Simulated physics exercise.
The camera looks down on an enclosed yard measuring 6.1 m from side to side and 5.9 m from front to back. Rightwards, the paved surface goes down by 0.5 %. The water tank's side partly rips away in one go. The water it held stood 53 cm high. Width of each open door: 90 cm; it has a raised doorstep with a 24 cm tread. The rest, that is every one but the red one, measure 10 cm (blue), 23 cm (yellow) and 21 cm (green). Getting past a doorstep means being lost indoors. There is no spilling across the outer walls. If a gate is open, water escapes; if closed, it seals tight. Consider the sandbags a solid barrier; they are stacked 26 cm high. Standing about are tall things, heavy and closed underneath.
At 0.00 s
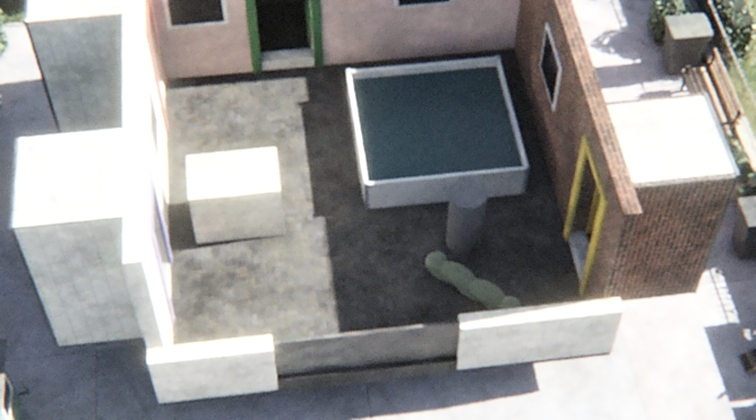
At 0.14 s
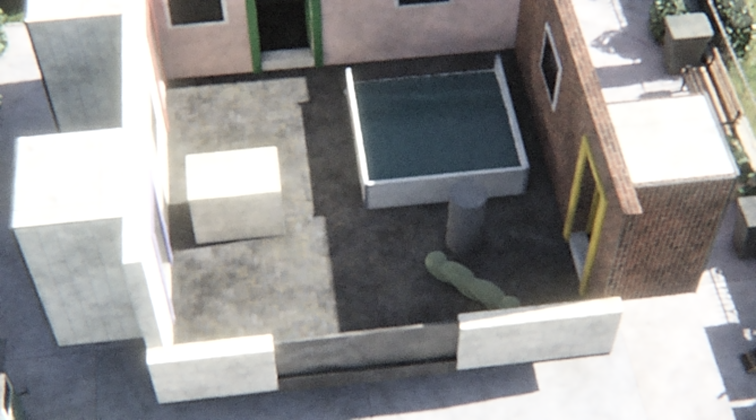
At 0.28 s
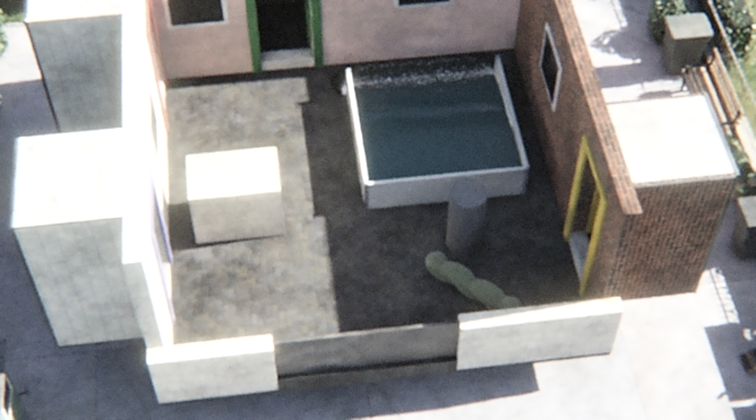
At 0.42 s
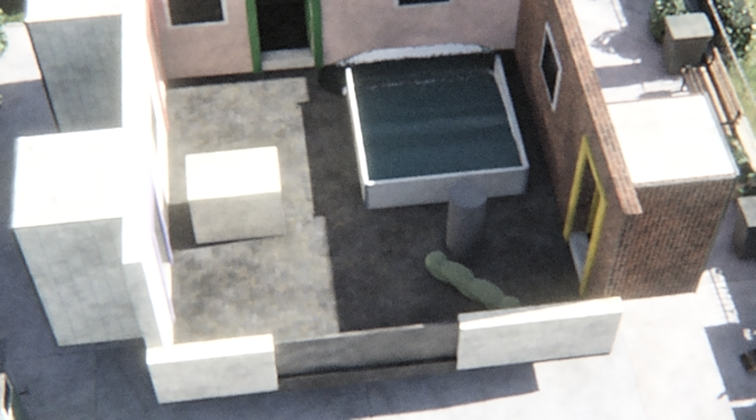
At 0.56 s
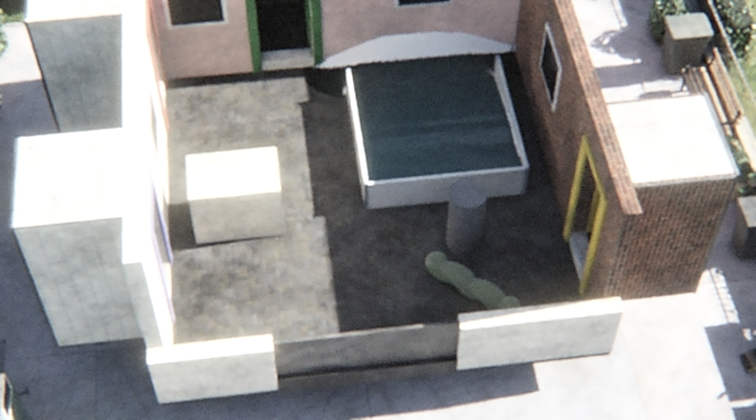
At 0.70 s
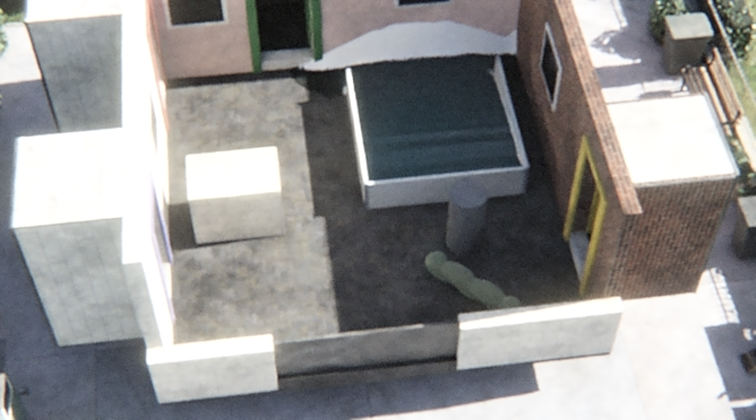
A rectangular water tank opens along its far side and white, foamy water spreads out behind it.
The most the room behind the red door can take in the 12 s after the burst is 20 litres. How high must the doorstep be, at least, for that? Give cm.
About 19 cm.
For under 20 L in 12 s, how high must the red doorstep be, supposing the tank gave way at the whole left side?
Some 29 cm.
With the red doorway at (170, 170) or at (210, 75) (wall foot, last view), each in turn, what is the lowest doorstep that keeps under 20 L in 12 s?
You'd want about 10.5 cm there first, then about 12.0 cm.
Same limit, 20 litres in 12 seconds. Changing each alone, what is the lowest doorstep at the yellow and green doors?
You'd want some 9.0 cm at yellow and some 9.5 cm at green.
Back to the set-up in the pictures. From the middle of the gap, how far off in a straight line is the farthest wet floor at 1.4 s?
3.6 metres.
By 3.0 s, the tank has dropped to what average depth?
It averages near 25 cm.
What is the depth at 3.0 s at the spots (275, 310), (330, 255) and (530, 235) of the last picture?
0, 0 and 4 cm, respectively.
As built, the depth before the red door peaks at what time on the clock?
That happens close to 2.6 s on the clock.
After 1.4 s water covers 15 % of the floor, deepest (51 cm) near (508, 54); it has not reached the red door.
After 3.0 s water covers 40 % of the floor, deepest (31 cm) near (460, 73); 25 cm at the red door, 11 litres in over its 18 cm doorstep.
After 12.0 s water covers 95 % of the floor, deepest (14 cm) near (472, 80); 10 cm at the red door, 26 litres in over its 18 cm doorstep.
At the red door as built, the water arrived by 2.0 s and peaked near 25 cm at 2.6 s.
With a doorstep of 17 cm, 33 litres would have come in within the 12 s; with 23.5 cm, 3 litres. So under 20 litres takes about 19 cm.
